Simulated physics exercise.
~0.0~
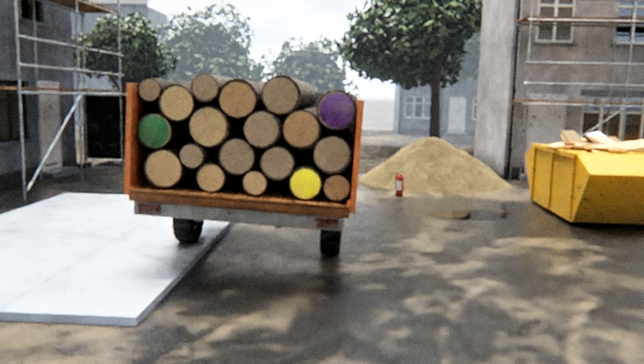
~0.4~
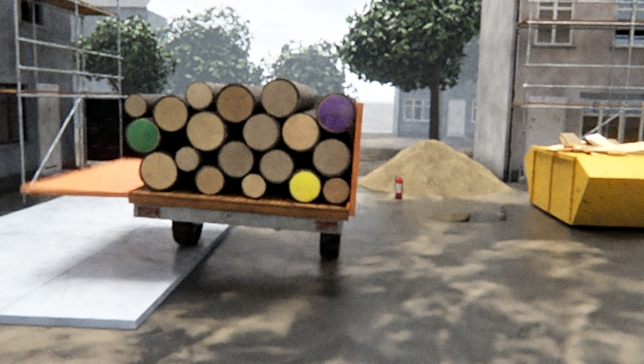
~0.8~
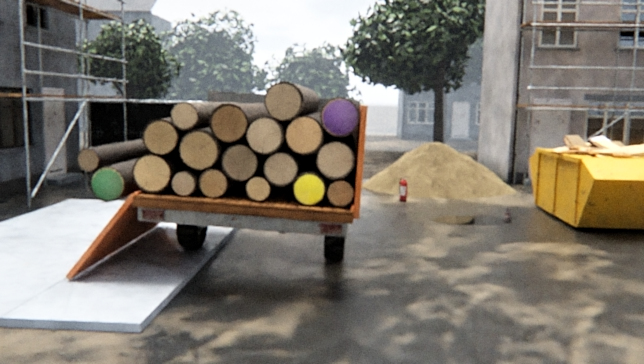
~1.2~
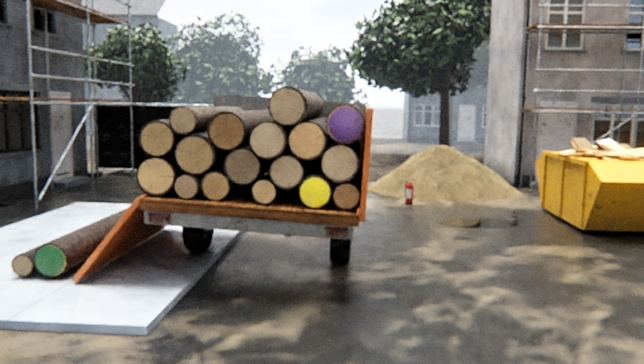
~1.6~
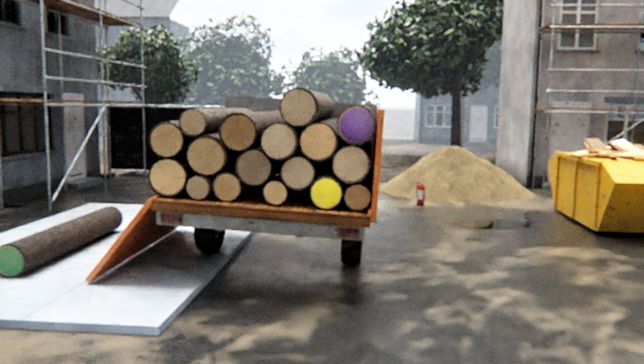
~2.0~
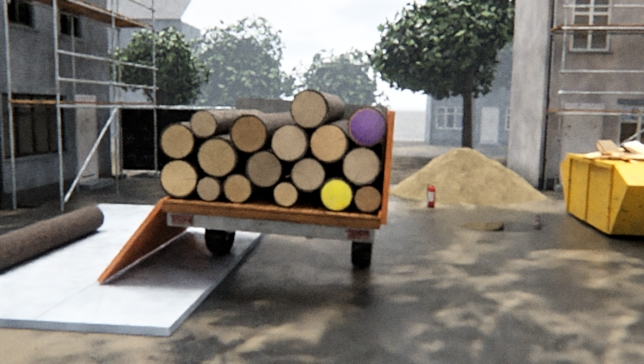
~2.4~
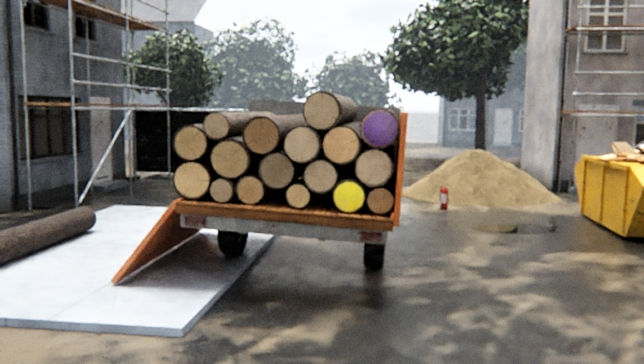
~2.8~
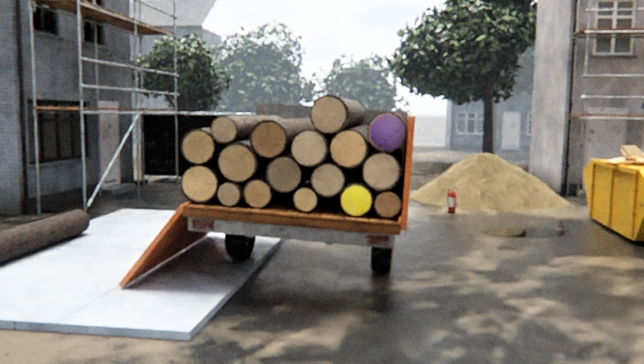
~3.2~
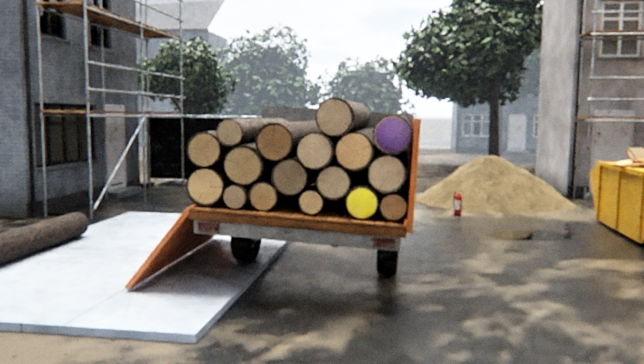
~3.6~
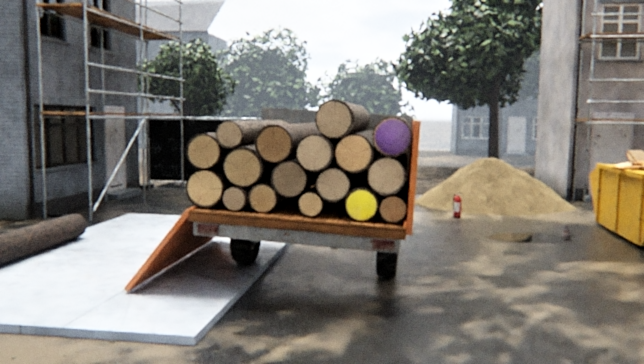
Stacked logs on an orange trailer shifting as the left side drops open, green-ended one rolling off leftward, the rest staying aboard.
